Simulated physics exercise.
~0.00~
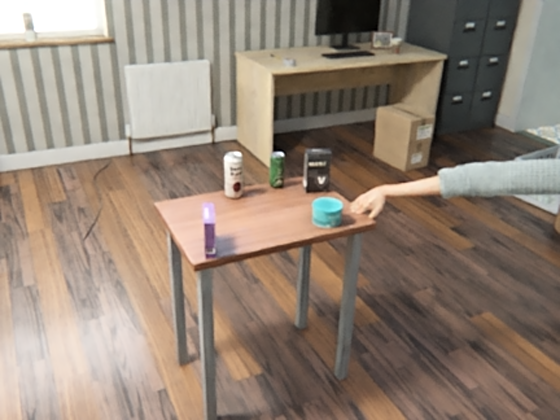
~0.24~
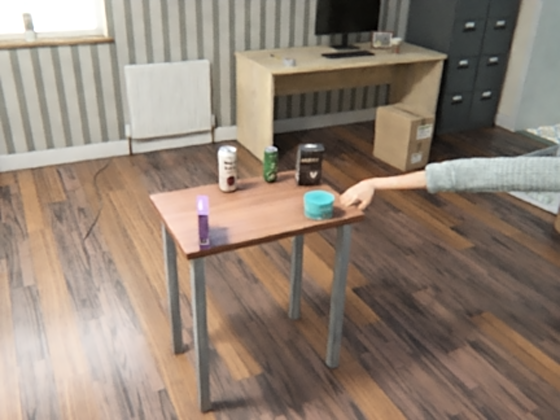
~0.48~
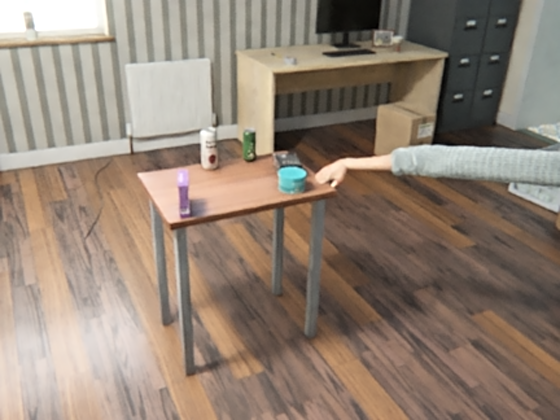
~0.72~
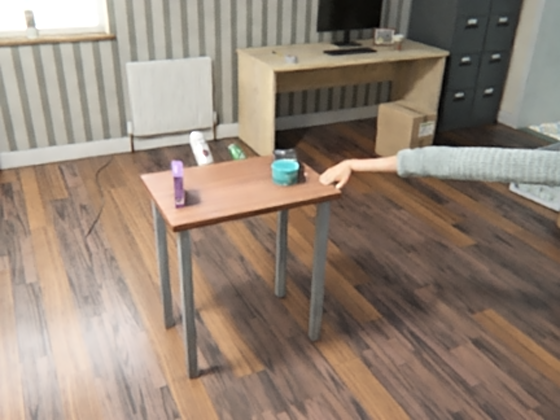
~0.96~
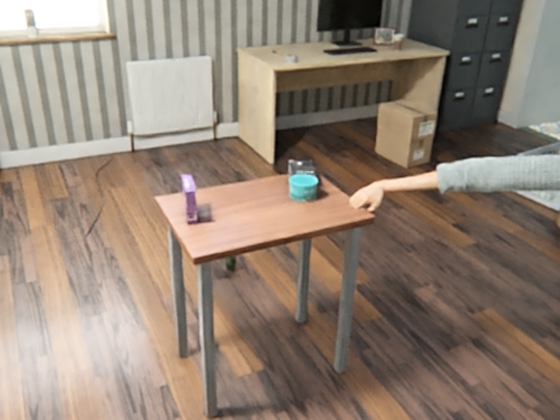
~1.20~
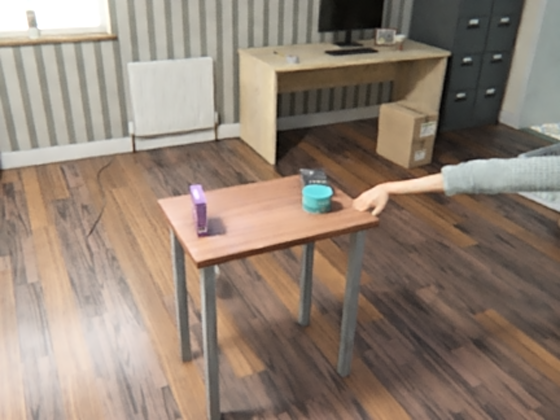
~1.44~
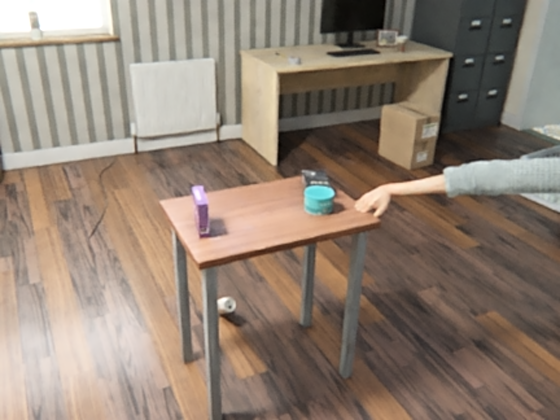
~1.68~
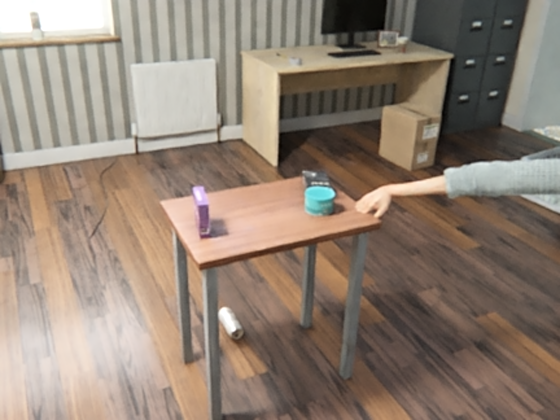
A small table holding five items is pushed away and then pulled back by a hand at its right edge; the black packet topples, the white and green cans tip and fall to the floor, while the turquoise tub and purple packet remain upright on top.
